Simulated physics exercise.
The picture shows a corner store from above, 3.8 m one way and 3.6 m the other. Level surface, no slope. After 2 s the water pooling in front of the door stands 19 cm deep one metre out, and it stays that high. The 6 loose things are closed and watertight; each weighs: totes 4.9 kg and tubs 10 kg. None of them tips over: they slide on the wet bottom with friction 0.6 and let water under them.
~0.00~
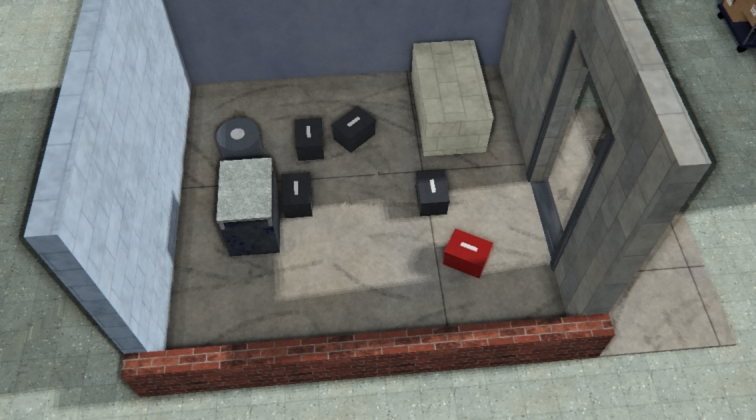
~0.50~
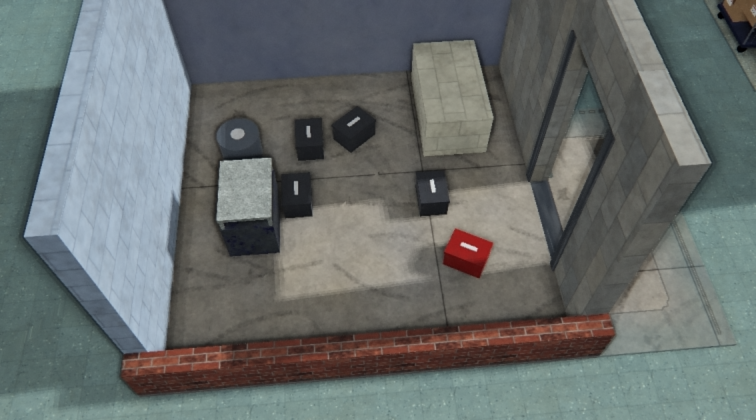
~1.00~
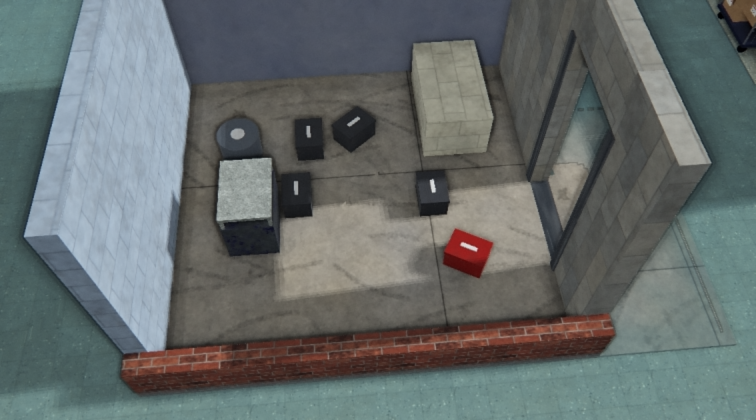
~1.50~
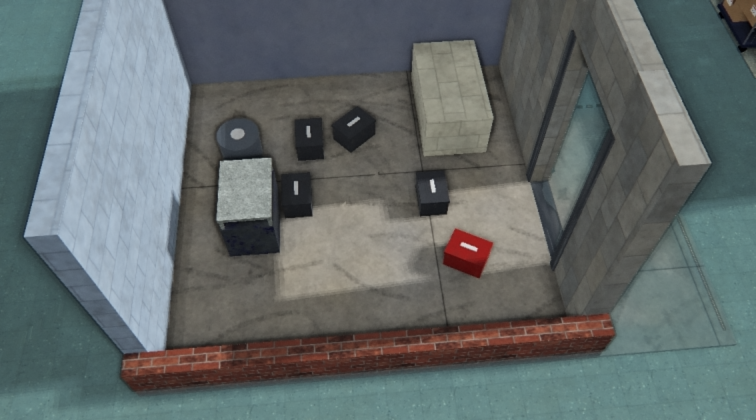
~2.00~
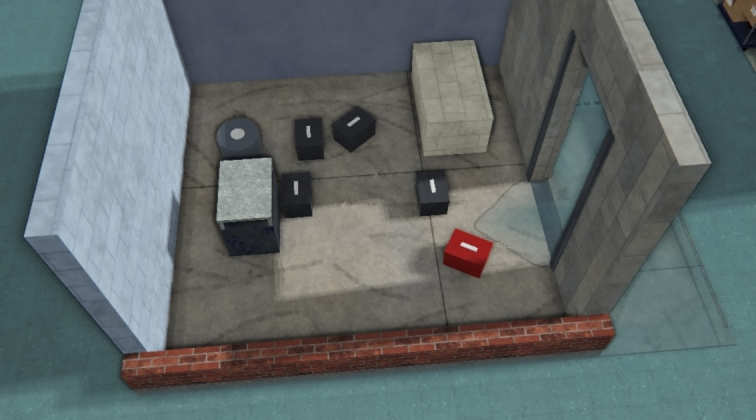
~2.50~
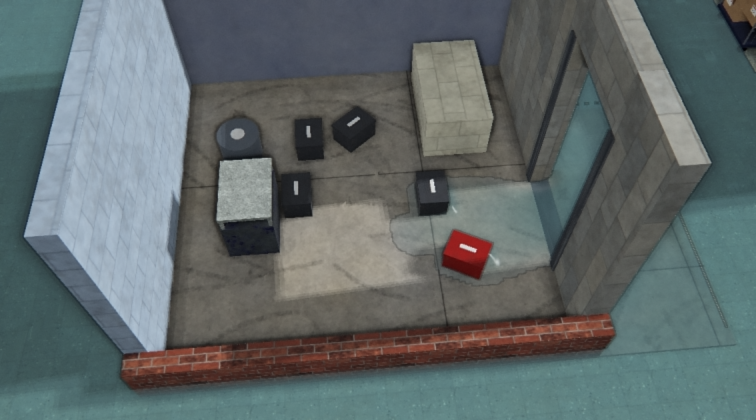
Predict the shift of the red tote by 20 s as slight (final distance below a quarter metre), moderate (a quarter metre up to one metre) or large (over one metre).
Goes a long way.
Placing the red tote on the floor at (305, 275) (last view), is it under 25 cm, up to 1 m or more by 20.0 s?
Short answer, it is taken a long way.
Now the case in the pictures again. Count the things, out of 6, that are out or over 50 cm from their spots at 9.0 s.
By then the count is 5.
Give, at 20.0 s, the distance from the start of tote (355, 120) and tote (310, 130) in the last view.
One is off by 120 cm, the other by 50 cm, in the order asked.
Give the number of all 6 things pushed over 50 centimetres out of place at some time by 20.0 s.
The answer here is 6.
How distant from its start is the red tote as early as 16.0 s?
Around 250 cm from the start by that time.
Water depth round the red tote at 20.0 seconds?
Depth: About 16 cm.
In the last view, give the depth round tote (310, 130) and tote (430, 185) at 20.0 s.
First about 15 cm, second about 14 cm.
After 4.0 s the red tote is near (350, 329), 1.4 m from its start, aground; 1 afloat.
After 9.0 s the red tote is near (200, 317), 2.6 m from its start, afloat; 6 afloat.
After 16.0 s the red tote is near (271, 112), 2.6 m from its start, afloat; 6 afloat.
After 20.0 s the red tote is near (302, 87), 2.7 m from its start, afloat; 6 afloat.
